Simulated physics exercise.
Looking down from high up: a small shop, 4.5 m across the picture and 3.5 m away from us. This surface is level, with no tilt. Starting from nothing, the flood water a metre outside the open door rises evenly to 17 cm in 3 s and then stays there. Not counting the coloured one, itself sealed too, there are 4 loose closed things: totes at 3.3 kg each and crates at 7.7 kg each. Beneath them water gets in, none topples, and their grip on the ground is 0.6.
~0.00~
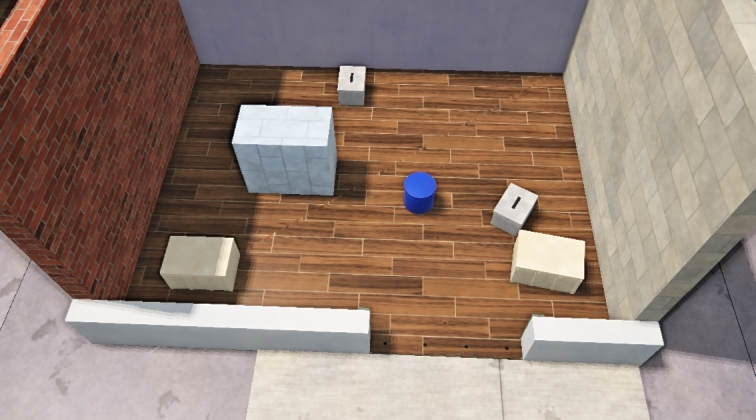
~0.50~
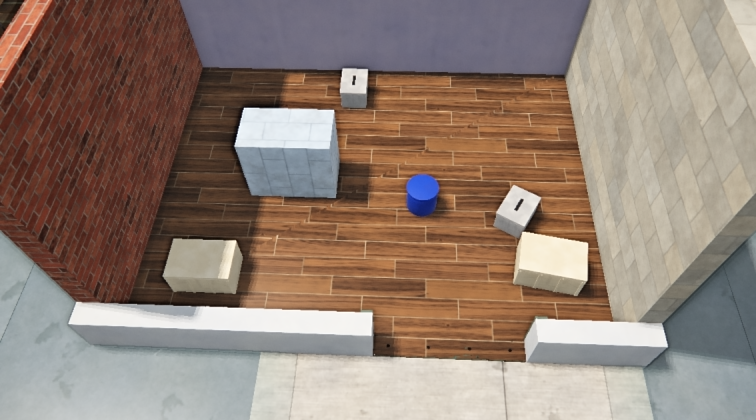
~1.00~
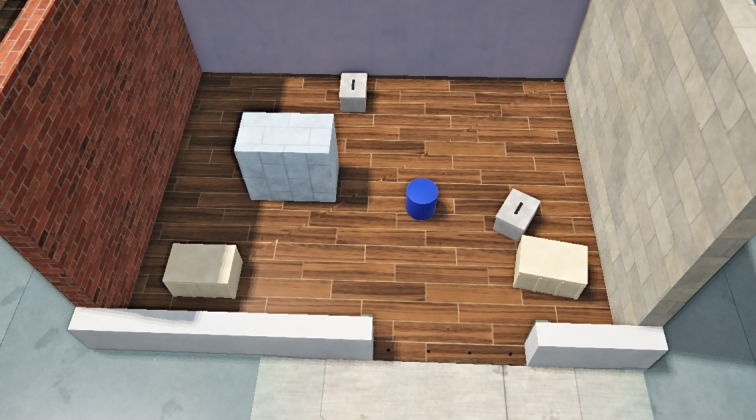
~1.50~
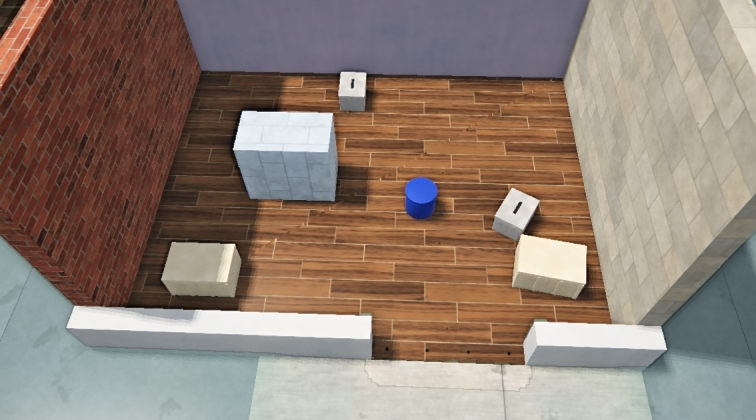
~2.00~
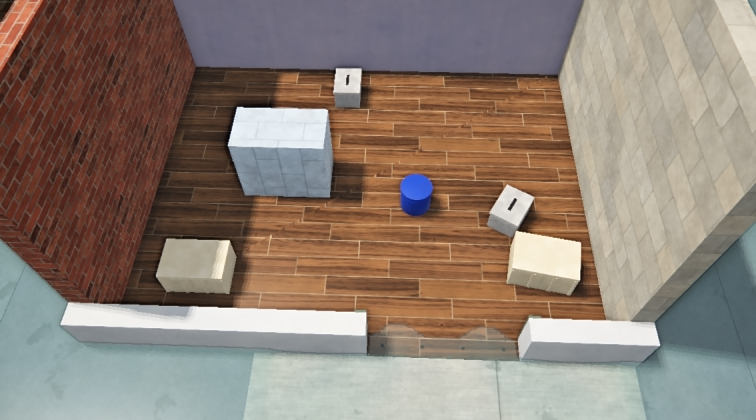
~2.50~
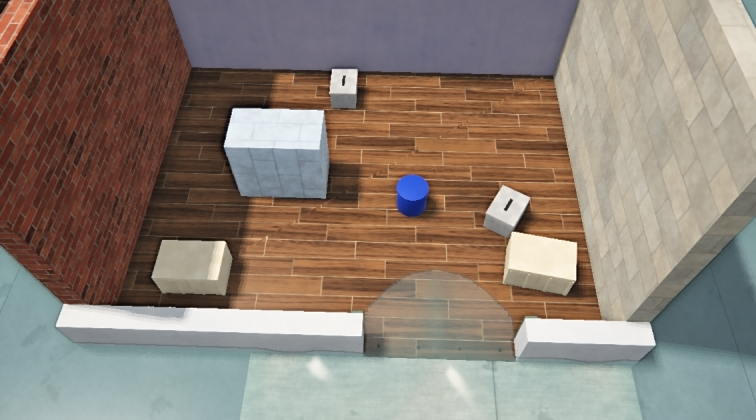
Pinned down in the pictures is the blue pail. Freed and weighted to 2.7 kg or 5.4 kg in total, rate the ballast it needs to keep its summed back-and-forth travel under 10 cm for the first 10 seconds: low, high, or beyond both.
Beyond both.
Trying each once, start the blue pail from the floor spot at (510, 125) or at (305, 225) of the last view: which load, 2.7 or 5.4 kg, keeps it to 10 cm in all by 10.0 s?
Well, at the first spot no weight will do, and at the second you need the heavier weight.
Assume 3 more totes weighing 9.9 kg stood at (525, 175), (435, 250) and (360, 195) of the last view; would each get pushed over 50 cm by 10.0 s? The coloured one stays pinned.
Result, in order - exceeds it; exceeds it; exceeds it.
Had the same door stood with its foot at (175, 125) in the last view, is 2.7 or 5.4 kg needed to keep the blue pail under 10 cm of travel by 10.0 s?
If so, even the lighter mass works.
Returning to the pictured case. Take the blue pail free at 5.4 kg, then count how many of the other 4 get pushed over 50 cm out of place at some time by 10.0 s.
I count 2 of them.
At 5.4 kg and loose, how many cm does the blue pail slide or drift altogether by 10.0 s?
200 cm or so in all.
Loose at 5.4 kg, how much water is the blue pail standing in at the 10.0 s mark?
Something like 9 centimetres.
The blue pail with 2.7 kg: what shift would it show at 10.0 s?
Shift: Roughly 250 cm.
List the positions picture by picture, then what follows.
In the first frame, the blue pail at (420, 185) rests on the ground; water covers 0.0 m2; 0 of 5 have shifted.
In the second frame, the blue pail at (423, 187) rests on the ground; 0.0 m2 under water; 0 of 5 have shifted.
In the third frame, the blue pail at (422, 191), on the bottom; water covers 0.0 m2; 0 of 5 have shifted.
In the fourth frame, the blue pail at (421, 190), on the bottom; 0.0 m2 under water; 0 of 5 have shifted.
In the fifth frame, the blue pail at (417, 187) rests on the ground; 0.0 m2 under water; 0 of 5 have shifted.
In the sixth frame, the blue pail at (413, 188), on the bottom; 0.7 m2 under water; 0 of 5 have shifted.
After 3.5 s the blue pail would be 14 cm from its start with 2.7 kg and 1 cm from its start with 5.4 kg; 4 cm of water round it then.
After 4.5 s the blue pail would be 96 cm from its start with 2.7 kg and 43 cm from its start with 5.4 kg; 4 cm of water round it then.
After 7.0 s the blue pail would be 172 cm from its start with 2.7 kg and 91 cm from its start with 5.4 kg; 7 cm of water round it then.
After 10.0 s the blue pail would be 250 cm from its start with 2.7 kg and 195 cm from its start with 5.4 kg; 9 cm of water round it then.
